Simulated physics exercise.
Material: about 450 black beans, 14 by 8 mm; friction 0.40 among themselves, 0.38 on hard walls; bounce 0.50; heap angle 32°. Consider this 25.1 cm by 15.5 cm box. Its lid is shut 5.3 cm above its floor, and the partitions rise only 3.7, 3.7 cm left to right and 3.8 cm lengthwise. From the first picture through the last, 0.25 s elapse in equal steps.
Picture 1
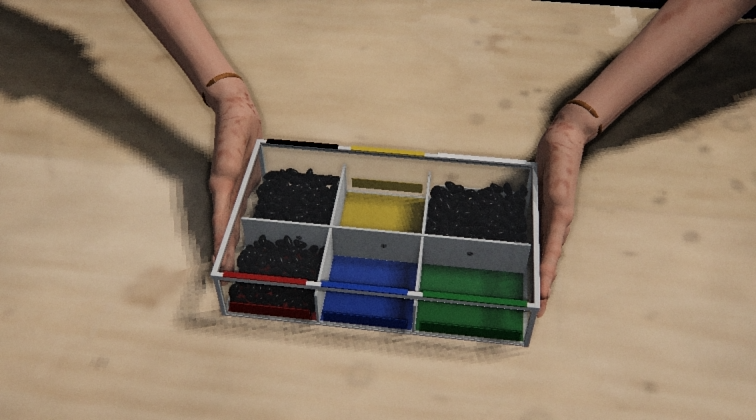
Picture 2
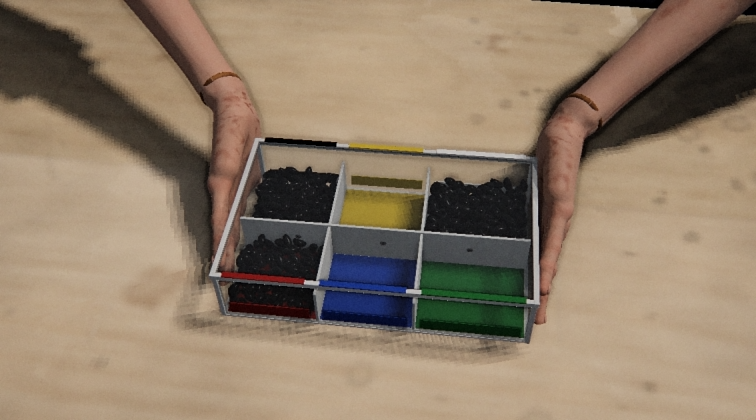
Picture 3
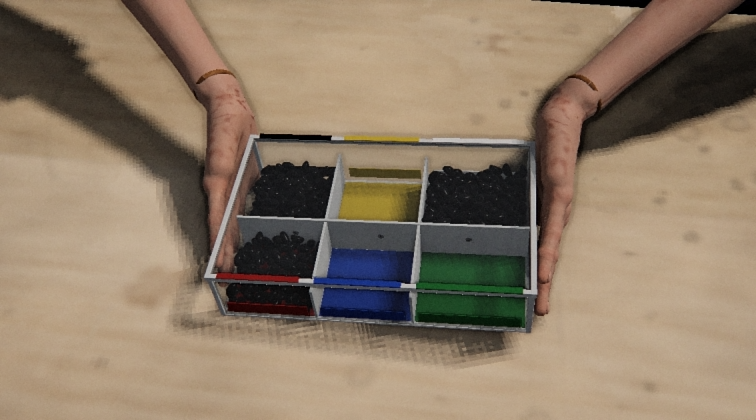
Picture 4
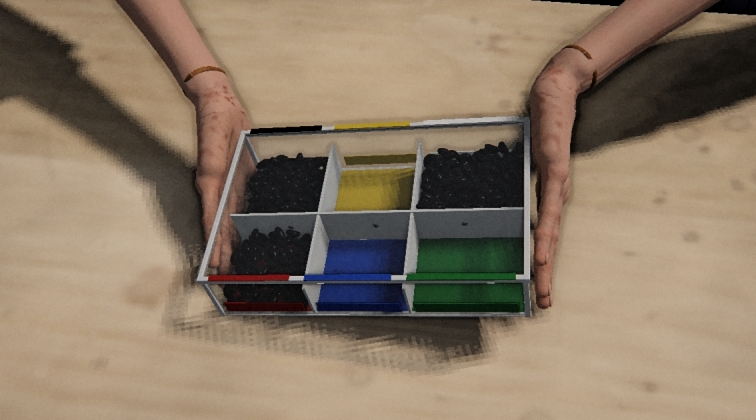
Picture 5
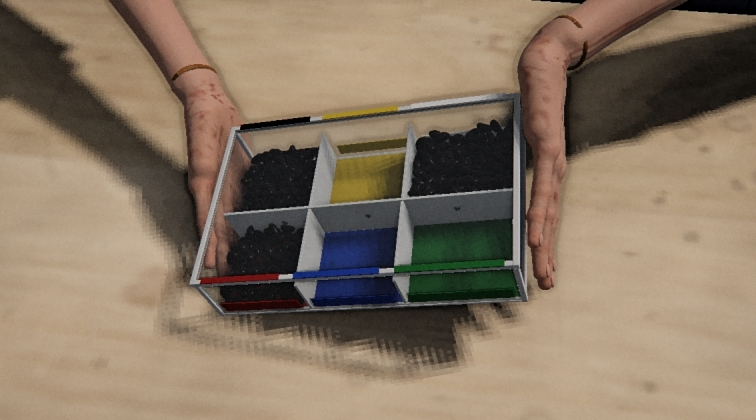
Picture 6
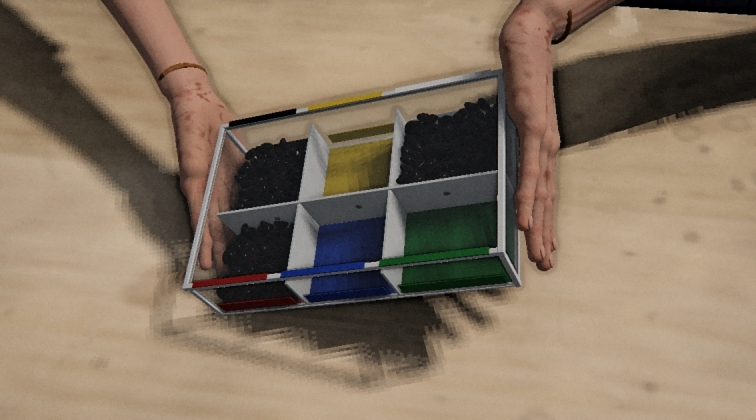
Two hands holding a clear-lidded, six-compartment box of black beans, slowly raising its right side so it slants toward the left.
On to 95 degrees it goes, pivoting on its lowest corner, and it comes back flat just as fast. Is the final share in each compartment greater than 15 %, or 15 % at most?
Red: Greater than 15 %, blue: 15 % at most, green: 15 % at most, yellow: 15 % at most, white: Greater than 15 %, black: Greater than 15 %.
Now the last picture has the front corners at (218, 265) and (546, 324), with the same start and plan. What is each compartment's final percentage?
It comes out as red at 25 percent, blue at 5 percent, green at 10 percent, yellow at 0 percent, white at 40 percent and black at 20 percent.
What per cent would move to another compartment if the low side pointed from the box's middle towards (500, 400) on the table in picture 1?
Roughly 15 per cent.
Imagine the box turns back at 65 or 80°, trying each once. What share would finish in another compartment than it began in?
Some 5 and some 10 per cent, respectively.
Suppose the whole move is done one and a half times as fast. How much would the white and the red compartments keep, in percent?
The white compartment would end with 45 per cent, the red one with 25 per cent.
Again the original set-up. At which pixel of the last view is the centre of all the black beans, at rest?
Resting centre estimate: Around (312, 228).
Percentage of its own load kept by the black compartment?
Share retained: Some 100 per cent.
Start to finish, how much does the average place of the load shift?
The balance point ends up some 2.5 centimetres from where it began.
Then, 0.68 s after the last picture, tilt 94 degrees; red 25 %, white 40 %, black 30 %.
Then, 1.14 s after the last picture, tilt 39 degrees; red 30 %, white 40 %, black 30 %.
Then, 1.66 s after the last picture, tilt 0 degrees; red 30 %, white 40 %, black 30 %.
In the end, red 30 %, blue 0 %, green 0 %, yellow 0 %, white 40 %, black 30 %.
